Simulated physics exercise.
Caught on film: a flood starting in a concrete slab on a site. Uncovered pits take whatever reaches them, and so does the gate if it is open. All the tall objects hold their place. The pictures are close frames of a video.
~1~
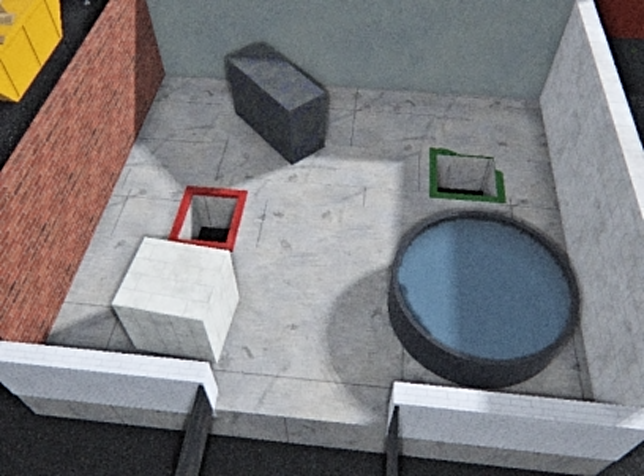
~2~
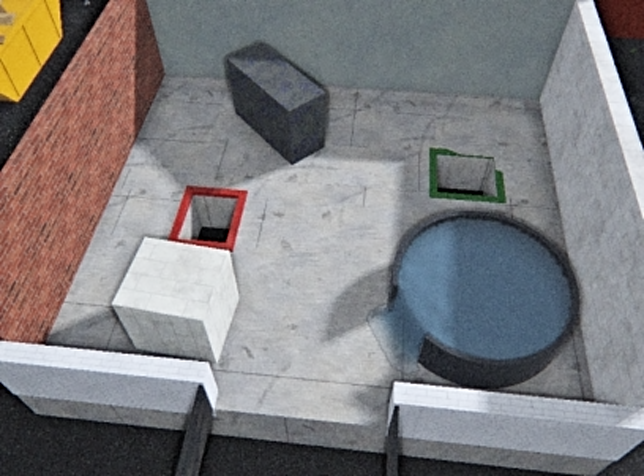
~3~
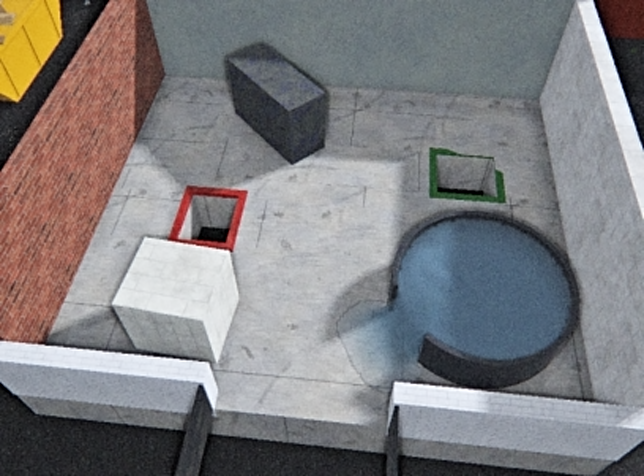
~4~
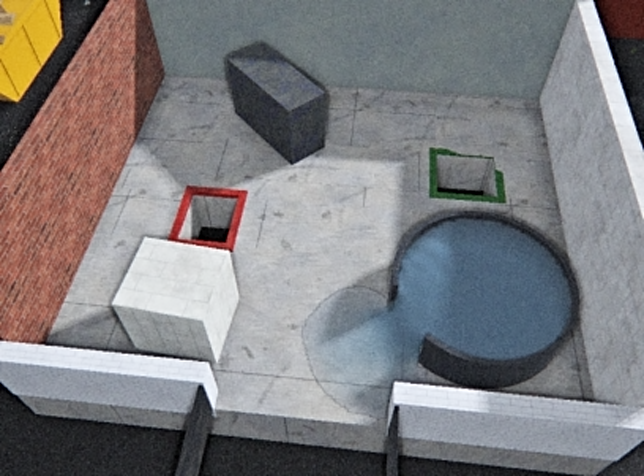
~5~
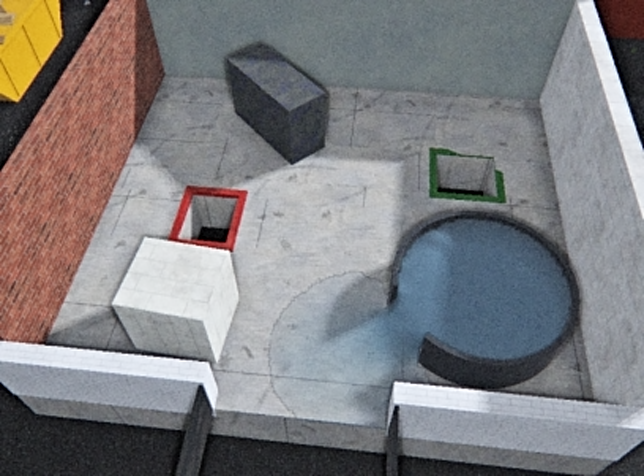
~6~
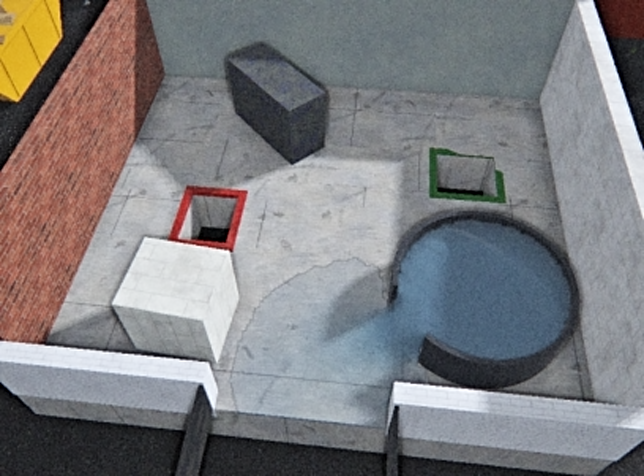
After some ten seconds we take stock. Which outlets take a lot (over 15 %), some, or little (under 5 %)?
In the end: The gate takes more than 15 %; the green pit takes less than 5 %; the red pit takes less than 5 %.
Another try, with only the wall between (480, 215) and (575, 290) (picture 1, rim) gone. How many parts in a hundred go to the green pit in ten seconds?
Roughly, in per cent: Green 30.
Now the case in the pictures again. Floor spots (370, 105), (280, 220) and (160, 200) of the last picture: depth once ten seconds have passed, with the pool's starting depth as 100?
About 0, 4 and 6 per cent.
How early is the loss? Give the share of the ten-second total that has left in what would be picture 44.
I make it 80 per cent.
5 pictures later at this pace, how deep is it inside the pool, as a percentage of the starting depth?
Near 76 in a hundred.
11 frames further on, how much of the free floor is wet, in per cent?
Close to 20 %.
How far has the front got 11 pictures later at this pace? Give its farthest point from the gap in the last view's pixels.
At about (35, 370).
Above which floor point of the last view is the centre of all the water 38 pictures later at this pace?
Roughly at (357, 297).
A moment on, water covers 15 % of the floor; the gate 6 %, the green pit 0 %, the red pit 0 %.
Next, water covers 20 % of the floor; the gate 15 %, the green pit 0 %, the red pit 0 %.
Then, water covers 30 % of the floor; the gate 25 %, the green pit 0 %, the red pit 1 %.
Later, water covers 45 % of the floor; the gate 39 %, the green pit 0 %, the red pit 1 %.
In the end, water covers 55 % of the floor; the gate 51 %, the green pit 0 %, the red pit 1 %.
